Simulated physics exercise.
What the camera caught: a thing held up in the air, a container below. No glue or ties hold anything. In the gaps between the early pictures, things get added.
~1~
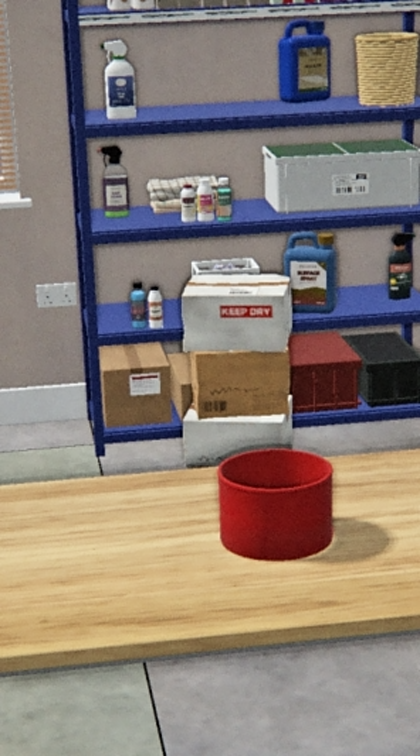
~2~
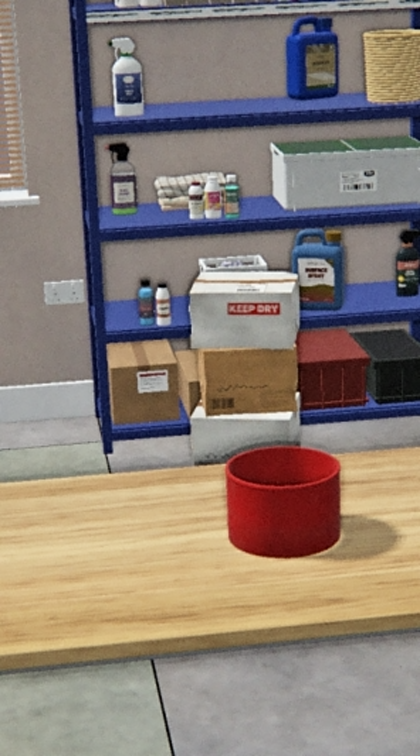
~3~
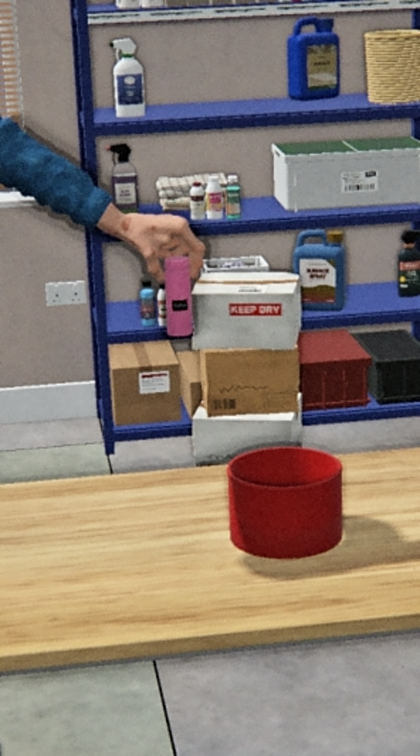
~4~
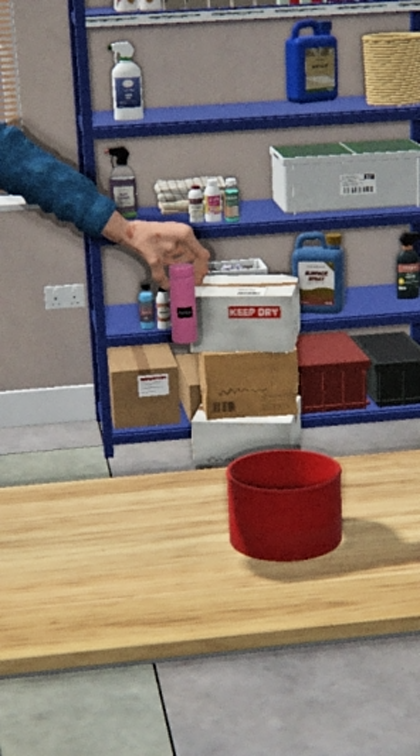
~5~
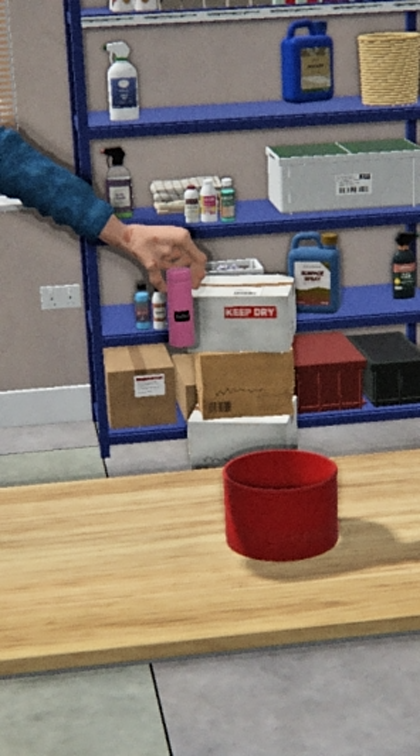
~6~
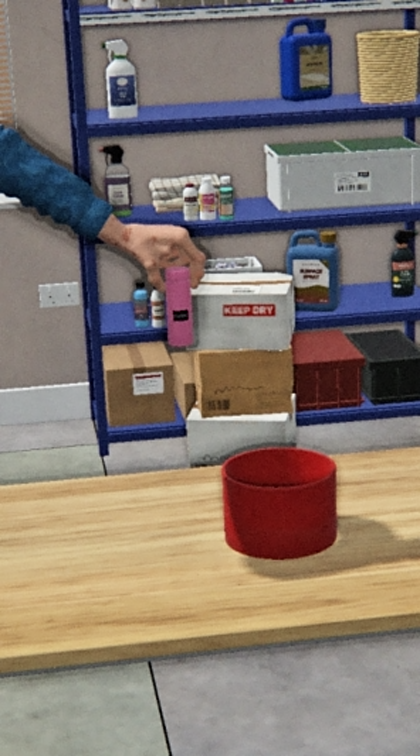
A pink shaker, gripped by a hand in a blue sleeve, came into view from the left, dipped very slightly, then stayed held up above and left of the still red bin on the wooden table.
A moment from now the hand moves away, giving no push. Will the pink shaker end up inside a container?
I expect it will go wide once it is let go.
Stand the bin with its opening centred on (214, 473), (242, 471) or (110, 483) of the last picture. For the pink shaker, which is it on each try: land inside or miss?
Try by try, the pink shaker falls in, does not go in, does not go in.
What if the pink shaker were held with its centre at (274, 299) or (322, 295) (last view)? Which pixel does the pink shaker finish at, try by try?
About (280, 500) and (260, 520).
Then, 0.16 s later than the last frame, pink shaker shifted well along near (181, 347).
Then, 0.24 s later than the last frame, pink shaker dropping near (185, 418).
Then, 0.30 s later than the last frame, pink shaker dropping near (188, 492).
When it is over, the pink shaker falls beside it, near (189, 512).
